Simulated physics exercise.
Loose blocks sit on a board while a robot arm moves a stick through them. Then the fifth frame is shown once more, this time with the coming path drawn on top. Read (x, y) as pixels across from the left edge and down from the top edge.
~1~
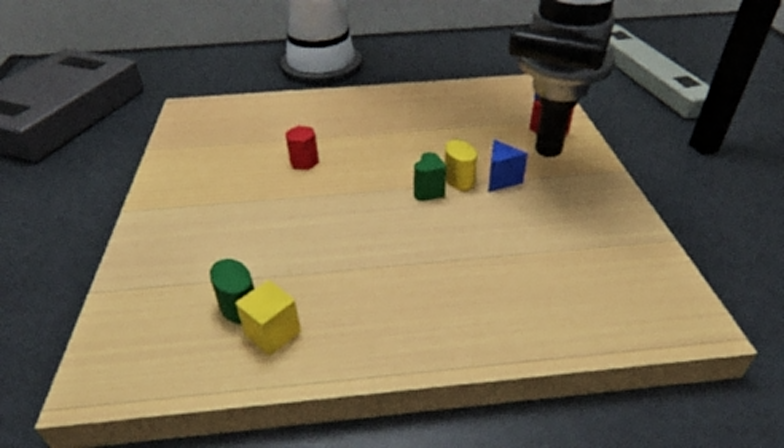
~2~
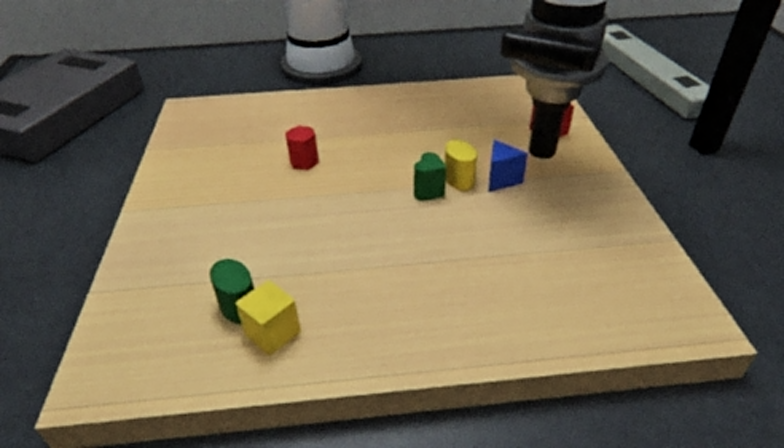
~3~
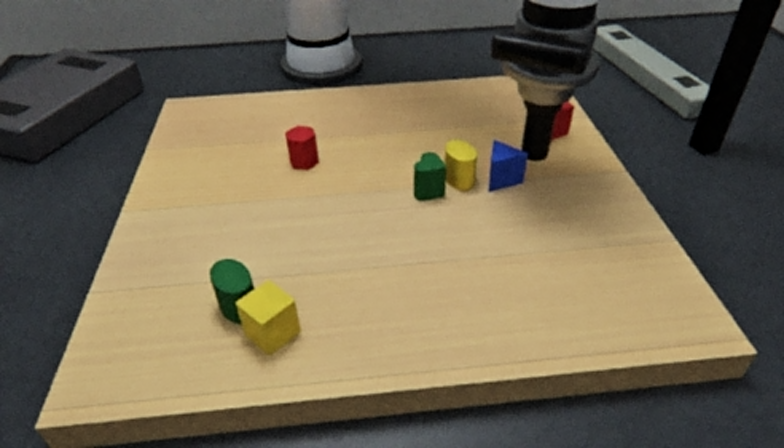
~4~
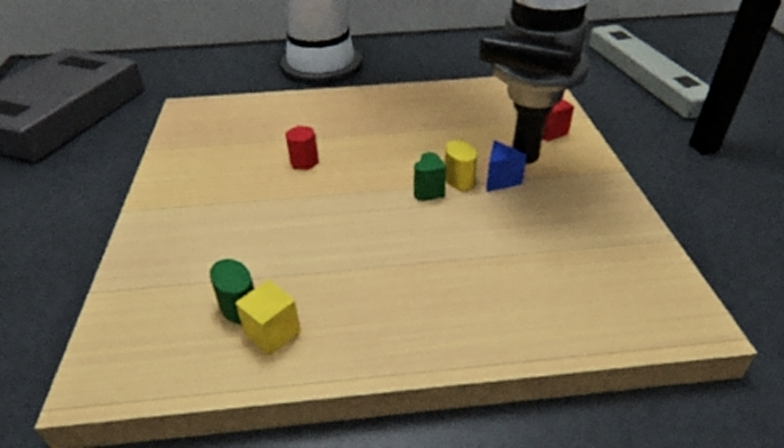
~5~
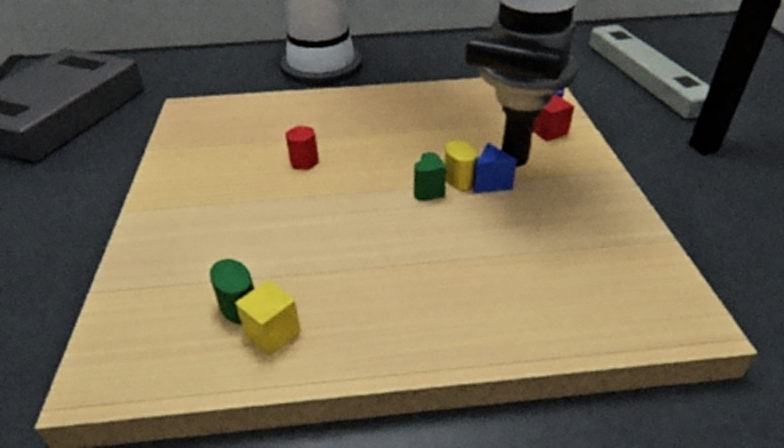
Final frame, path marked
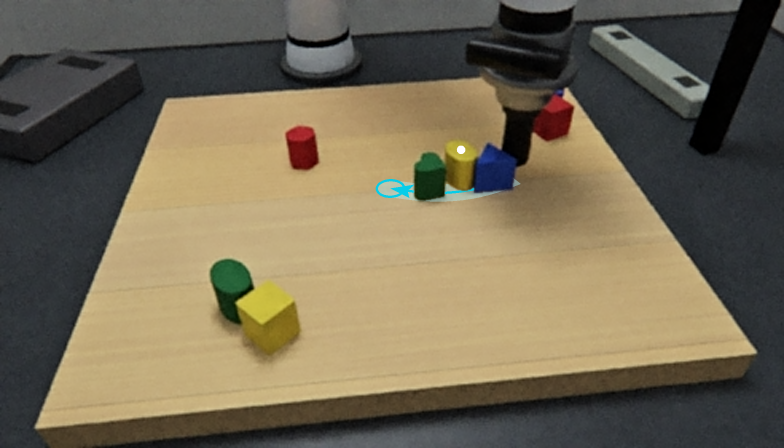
In the video, a robot arm moves a stick slowly leftward over a wooden board scattered with colored blocks, reaching the blue triangular block and nudging it slightly left toward the yellow block, while the other blocks stay still.
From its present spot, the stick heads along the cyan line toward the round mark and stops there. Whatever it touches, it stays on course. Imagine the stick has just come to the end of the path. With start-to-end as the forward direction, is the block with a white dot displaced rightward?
My answer is yes.
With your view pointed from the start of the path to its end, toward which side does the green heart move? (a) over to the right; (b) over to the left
Option a.
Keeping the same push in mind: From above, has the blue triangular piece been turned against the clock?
In short: Yes.
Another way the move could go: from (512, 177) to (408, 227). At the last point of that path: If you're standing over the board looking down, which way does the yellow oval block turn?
It twists clockwise.
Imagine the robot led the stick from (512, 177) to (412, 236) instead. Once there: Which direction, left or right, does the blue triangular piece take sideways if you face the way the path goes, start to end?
That's a shift to the right.
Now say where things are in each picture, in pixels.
In the first picture, lower end of the stick at (548, 151), tops of blocks, green heart at (430, 162), yellow oval block at (461, 150), blue triangular piece at (505, 151).
In the second picture, stick at (542, 152), blocks as before.
In the third picture, stick at (534, 155), blocks as before.
In the fourth picture, stick at (525, 157), blocks as before.
In the fifth picture, stick at (514, 160), green heart at (430, 162), yellow oval block at (461, 150), blue triangular piece at (494, 154).
The drawn path runs from (512, 177) over (476, 189) and (433, 193) to (390, 188); the dot is on the yellow oval block.
What follows on the original path. One third of the way, stick at (476, 172); green heart at (420, 162), turned 20° anticlockwise; yellow oval block at (446, 151), turned 55° clockwise; blue triangular piece at (455, 169), turned 20° clockwise.
Two thirds of the way, stick at (433, 176); green heart at (402, 161), turned 45° anticlockwise; yellow oval block at (428, 147), turned 115° clockwise; blue triangular piece at (420, 177).
At the end, stick at (390, 171); green heart at (363, 158), turned 70° anticlockwise; yellow oval block at (422, 146), turned 155° clockwise; blue triangular piece at (408, 178), turned 35° anticlockwise.
